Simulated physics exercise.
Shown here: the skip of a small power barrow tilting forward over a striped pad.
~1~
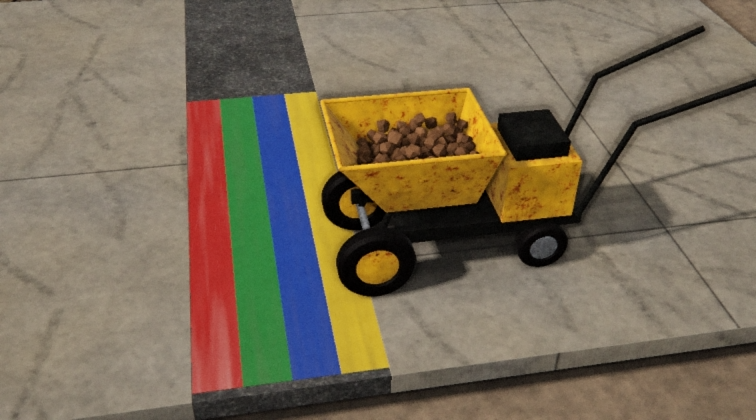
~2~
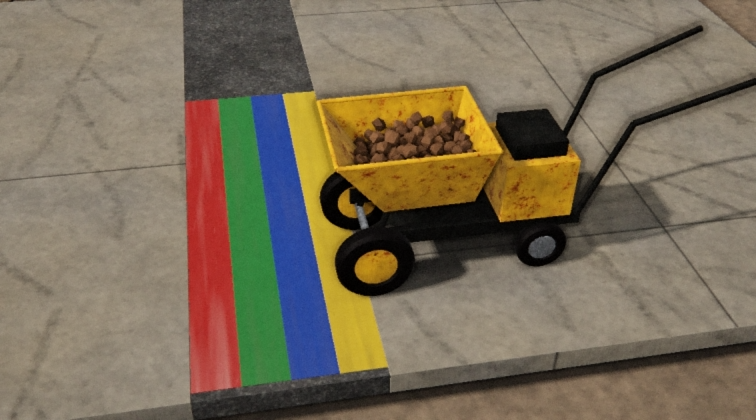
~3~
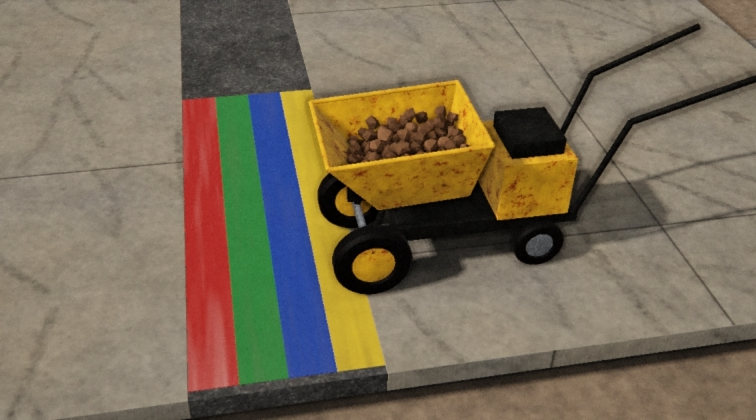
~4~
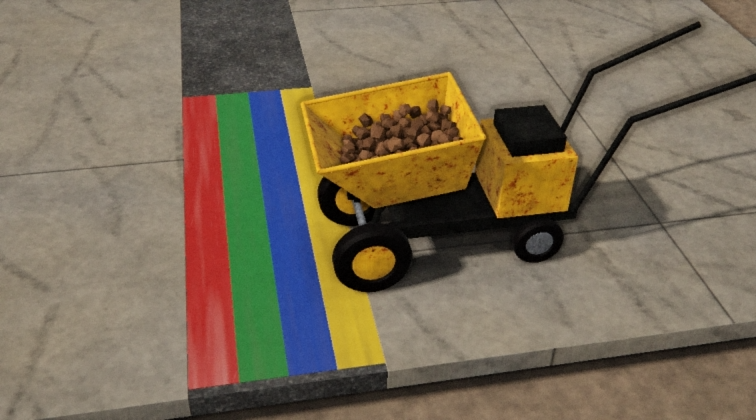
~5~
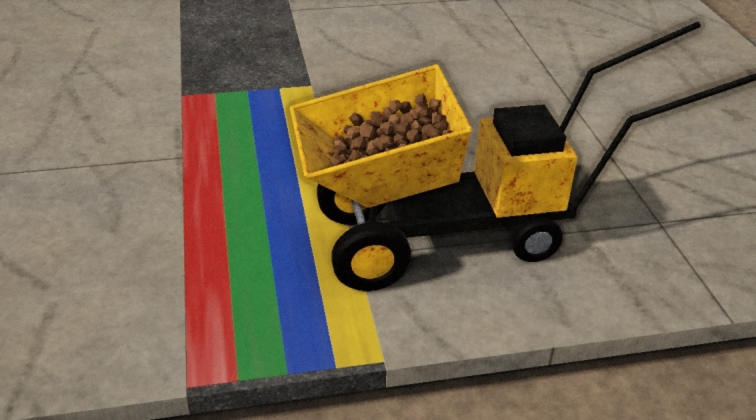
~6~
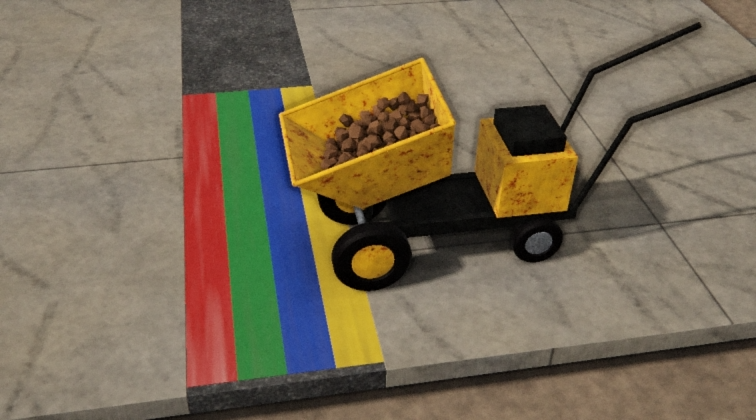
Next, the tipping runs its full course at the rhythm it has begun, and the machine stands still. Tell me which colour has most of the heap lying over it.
Most of the heap lies over red.
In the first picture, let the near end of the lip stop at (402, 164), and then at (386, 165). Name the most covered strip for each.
Going by the pictures, the first try gives the strip in green and the second gives that green strip.
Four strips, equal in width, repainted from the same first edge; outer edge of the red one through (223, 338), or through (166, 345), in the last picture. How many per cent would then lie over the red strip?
Close to 20 percent, and close to 40 percent.
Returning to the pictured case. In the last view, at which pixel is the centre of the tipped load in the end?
The centre ends up roughly at (201, 269).
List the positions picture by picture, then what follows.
In the first picture, lip of the skip (341, 169), level; top of the load (407, 152), clay clods; yellow strip (355, 324); blue strip (309, 330); green strip (263, 335); red strip (215, 341).
In the second picture, lip of the skip (337, 170), level; top of the load (410, 138).
In the third picture, lip of the skip (329, 170), tipped barely; top of the load (422, 137).
In the fourth picture, lip of the skip (320, 172), tipped a little; top of the load (415, 132).
In the fifth picture, lip of the skip (307, 177), tipped a little; top of the load (416, 128).
In the sixth picture, lip of the skip (295, 185), tipped clearly; top of the load (417, 126); yellow strip (350, 318); blue strip (304, 324); green strip (258, 329); red strip (210, 335).
Just after the last frame, skip tipped steeply; every one in the skip.
A moment on, skip tipped right over; the larger part in the skip; about a tenth over the green strip; about a tenth over the red strip; just a few off the paint.
Further on, skip tipped right over; roughly a third in the skip; about a tenth over the green strip; roughly a third over the red strip; roughly a quarter off the paint.
When it is over, skip tipped right over; roughly a third in the skip; not one over the yellow strip; not one over the blue strip; about a tenth over the green strip; roughly a third over the red strip; roughly a quarter off the paint.
